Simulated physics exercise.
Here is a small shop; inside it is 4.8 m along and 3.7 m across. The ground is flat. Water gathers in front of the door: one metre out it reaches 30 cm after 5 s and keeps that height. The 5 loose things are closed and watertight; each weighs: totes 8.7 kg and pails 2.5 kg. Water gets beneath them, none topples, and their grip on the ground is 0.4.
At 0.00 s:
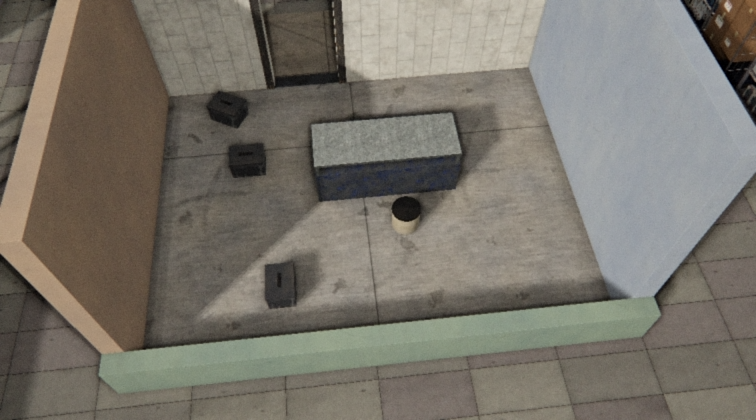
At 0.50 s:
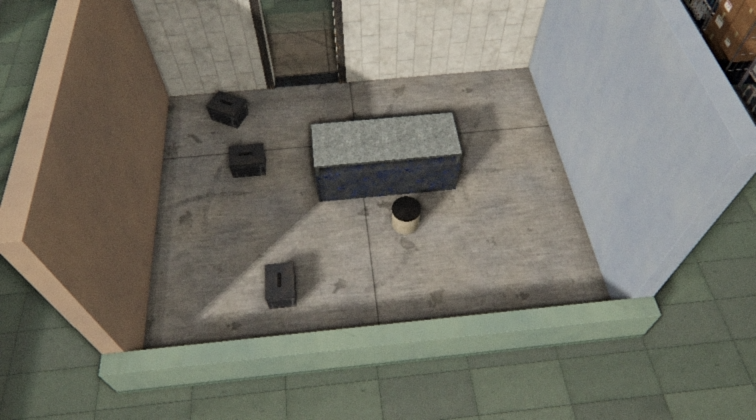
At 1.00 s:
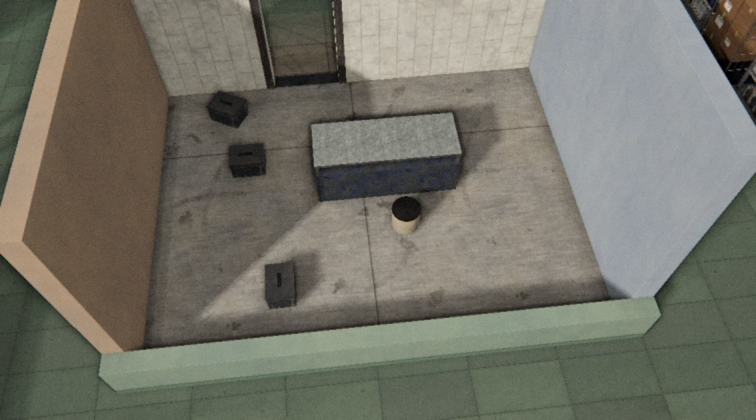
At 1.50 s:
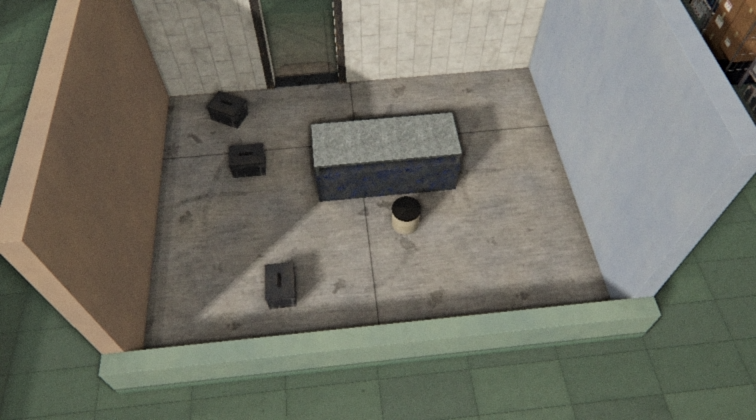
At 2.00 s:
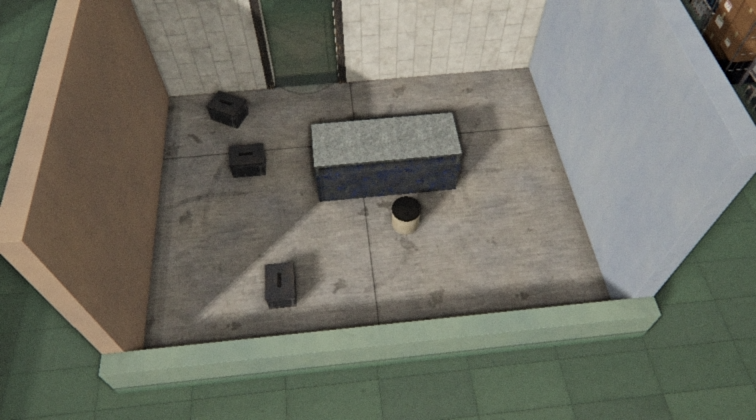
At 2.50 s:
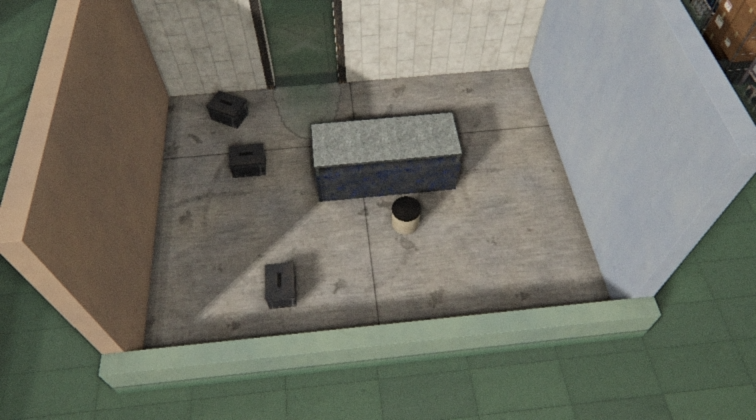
Greenish water covered the paving outside a small walled room and rose at the doorway, then a little crept in across the floor, while the dark boxes and the long block inside stayed still.
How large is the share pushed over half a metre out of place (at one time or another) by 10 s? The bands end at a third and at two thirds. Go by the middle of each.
It is one to two thirds.
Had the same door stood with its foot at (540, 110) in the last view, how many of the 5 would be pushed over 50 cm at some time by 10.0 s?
Then 3.
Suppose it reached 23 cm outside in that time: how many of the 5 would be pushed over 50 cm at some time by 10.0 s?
In that case 2 of them.
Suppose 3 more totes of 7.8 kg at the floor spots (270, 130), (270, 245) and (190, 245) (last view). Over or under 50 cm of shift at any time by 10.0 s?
In turn: Over, more, over.
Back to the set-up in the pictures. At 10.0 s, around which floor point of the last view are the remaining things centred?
Around (397, 222).
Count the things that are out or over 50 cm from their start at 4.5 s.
I count 0.
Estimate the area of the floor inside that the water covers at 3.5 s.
Some 2.5 m2.
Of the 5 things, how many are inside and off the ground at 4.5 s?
I count 0.
After 3.5 s 0 of 5 are over 50 cm from their spots; 0 afloat.
After 4.5 s 0 of 5 are over 50 cm from their spots; 0 afloat.
After 7.0 s 2 of 5 are over 50 cm from their spots; 2 afloat.
After 10.0 s 3 of 5 are over 50 cm from their spots, and 3 have been at some point; 3 afloat.
